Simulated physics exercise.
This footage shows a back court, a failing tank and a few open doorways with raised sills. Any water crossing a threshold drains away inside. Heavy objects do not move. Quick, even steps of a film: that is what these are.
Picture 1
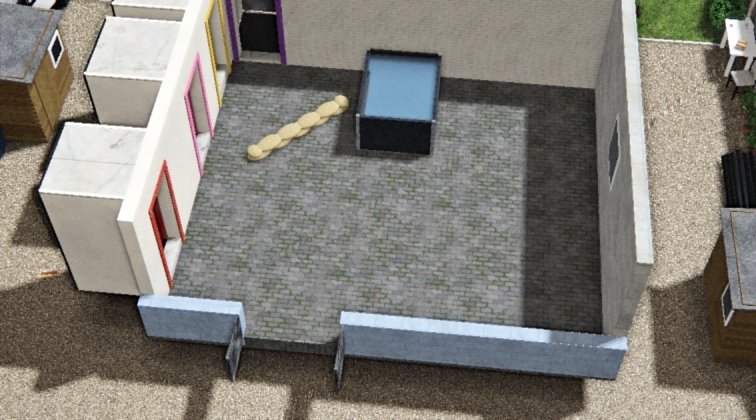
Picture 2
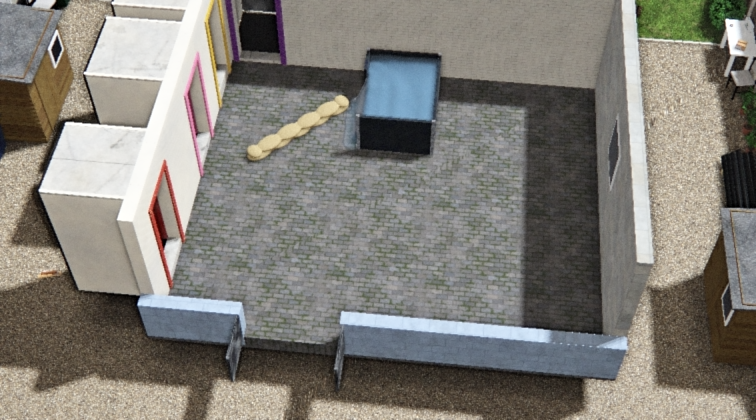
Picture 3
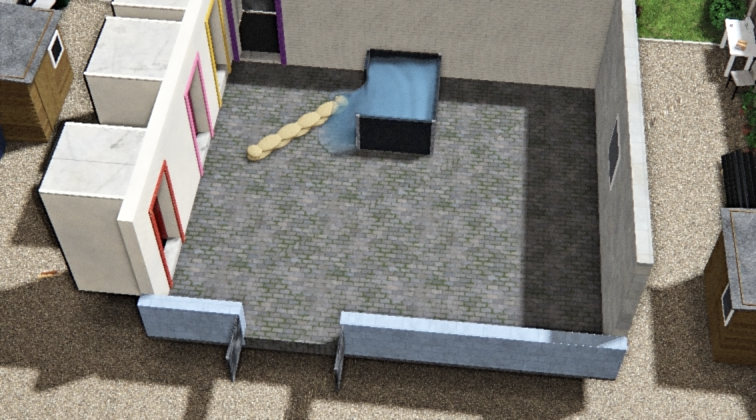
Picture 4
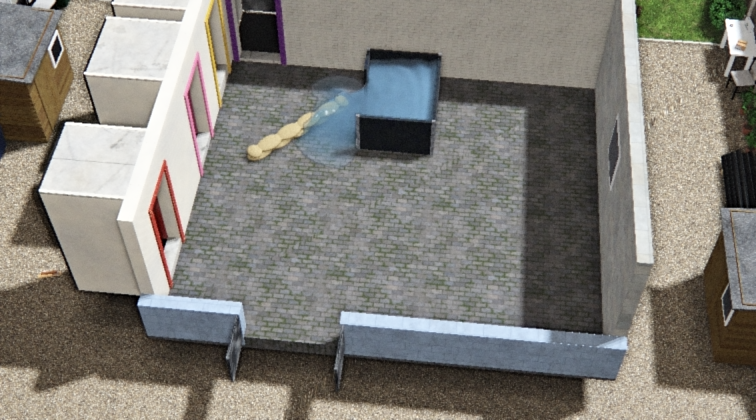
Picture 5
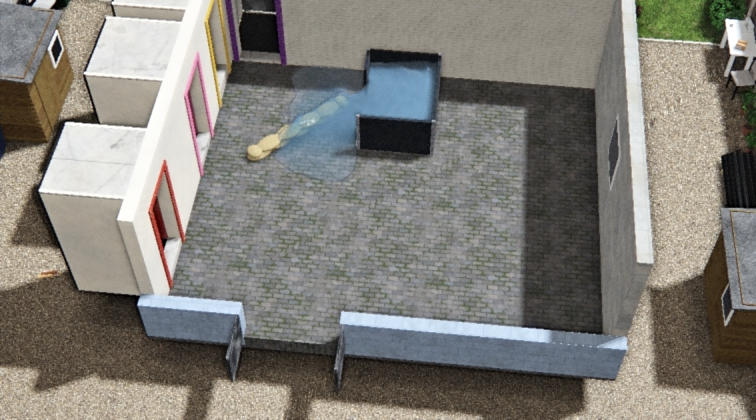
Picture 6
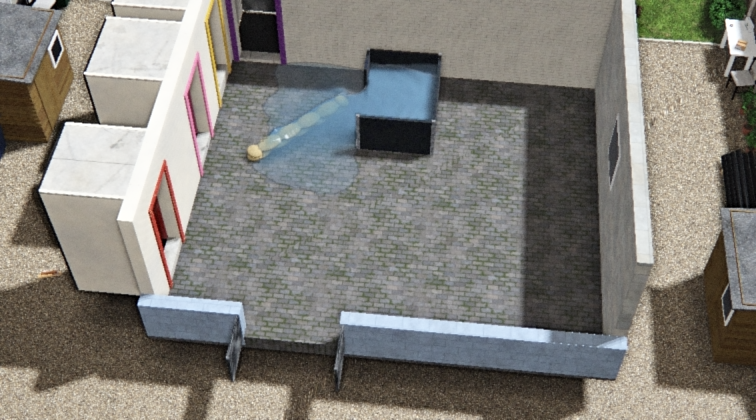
We see a walled back court with an open tank of water standing whole and still; water then pours from its left side and spreads leftward across the paving, over and around a pale twisted barrier.
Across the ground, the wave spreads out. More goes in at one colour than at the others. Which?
It is purple.
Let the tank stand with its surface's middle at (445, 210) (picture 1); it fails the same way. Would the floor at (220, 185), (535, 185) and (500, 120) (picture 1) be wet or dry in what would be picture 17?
Result, in order: Affected; unaffected; unaffected.
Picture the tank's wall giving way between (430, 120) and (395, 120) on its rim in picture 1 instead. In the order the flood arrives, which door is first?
First comes the door marked red.
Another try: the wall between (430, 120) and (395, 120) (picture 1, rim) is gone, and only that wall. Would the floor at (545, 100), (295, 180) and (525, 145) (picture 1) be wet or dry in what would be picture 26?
The first spot is left untouched, the second left untouched, the third left untouched.
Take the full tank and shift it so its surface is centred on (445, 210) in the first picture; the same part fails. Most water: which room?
I'd go with the red one.
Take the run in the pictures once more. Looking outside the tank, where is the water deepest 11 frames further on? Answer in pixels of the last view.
Roughly (163, 317).
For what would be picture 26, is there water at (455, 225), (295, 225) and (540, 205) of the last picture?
Taking them in turn: Not wetted, drenched, not wetted.
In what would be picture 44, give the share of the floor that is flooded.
Near 55 in a hundred.
A moment on, water covers 25 % of the floor; pink door wet at the sill, nothing in, red door not reached, yellow door wet at the sill, nothing in, purple door wet at the sill, nothing in.
Next, water covers 35 % of the floor; pink door wet at the sill, nothing in, red door wet at the sill, nothing in, yellow door wet at the sill, nothing in, purple door a trickle in.
Then, water covers 40 % of the floor; pink door wet at the sill, nothing in, red door a trickle in, yellow door wet at the sill, nothing in, purple door some in.
Later, water covers 55 % of the floor; pink door wet at the sill, nothing in, red door a trickle in, yellow door wet at the sill, nothing in, purple door some in.
In the end, water covers 80 % of the floor; pink door wet at the sill, nothing in, red door a trickle in, yellow door wet at the sill, nothing in, purple door some in; the purple door has let in the most.
